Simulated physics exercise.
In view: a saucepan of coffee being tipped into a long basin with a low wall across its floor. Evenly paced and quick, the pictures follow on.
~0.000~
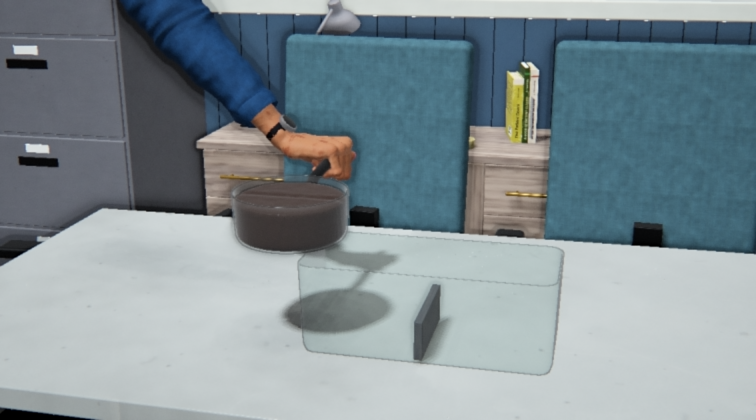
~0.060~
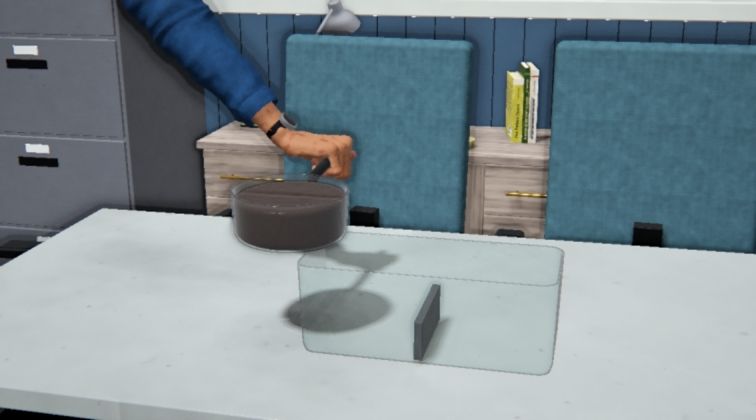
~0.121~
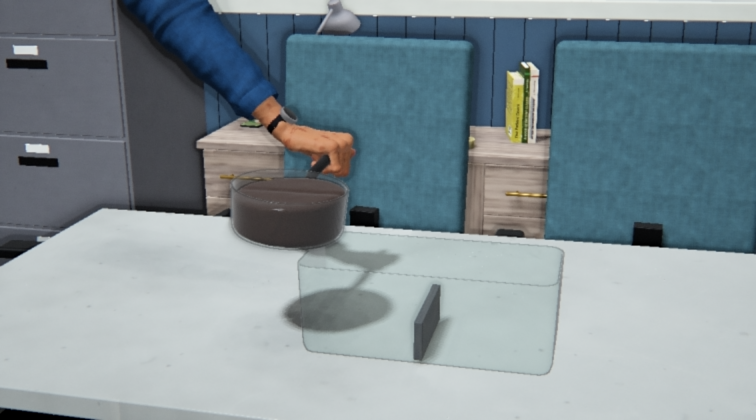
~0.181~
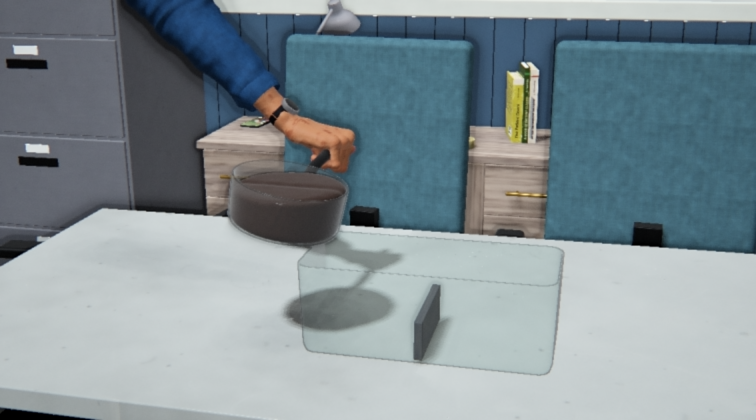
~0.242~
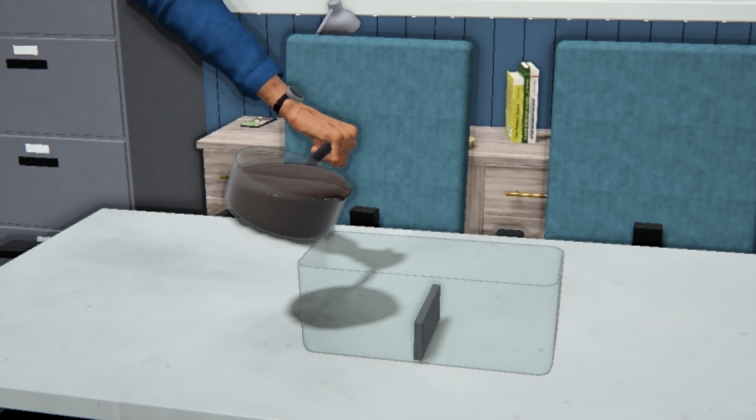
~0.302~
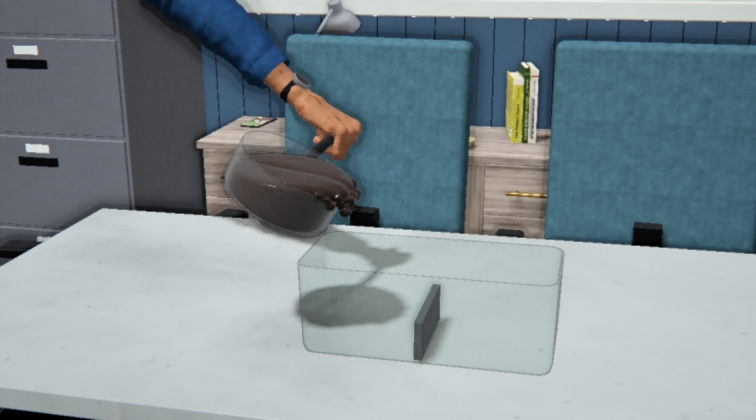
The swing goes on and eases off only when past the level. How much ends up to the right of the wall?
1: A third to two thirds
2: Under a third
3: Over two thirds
A third to two thirds (1).
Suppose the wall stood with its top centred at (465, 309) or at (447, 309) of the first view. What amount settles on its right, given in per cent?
In order, near 10 and 20 in a hundred.
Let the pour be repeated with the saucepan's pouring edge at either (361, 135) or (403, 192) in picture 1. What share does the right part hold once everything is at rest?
Roughly 80 per cent, then roughly 90 per cent.
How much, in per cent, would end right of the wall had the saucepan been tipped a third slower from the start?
Around 35 in a hundred.
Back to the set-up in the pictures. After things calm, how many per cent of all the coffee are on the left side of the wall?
Near 50 in a hundred.
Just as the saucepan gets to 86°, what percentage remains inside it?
30 per cent or so.
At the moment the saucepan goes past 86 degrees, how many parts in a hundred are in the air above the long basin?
Estimated: 45 per cent or thereabouts.
A moment on, the saucepan is tipped on its side and 28 per cent is still to pour, 23 is left of the wall and 4 right of it.
Next, the saucepan is tipped right over and 3 per cent is still to pour, 38 is left of the wall and 52 right of it.
Then the saucepan is tipped right over and 0 per cent is still to pour, 49 is left of the wall and 48 right of it.
Later the saucepan is tipped right over and 0 per cent is still to pour, 51 is left of the wall and 48 right of it.
Finally, 51 per cent lies left of the wall, 48 right of it and 1 outside.
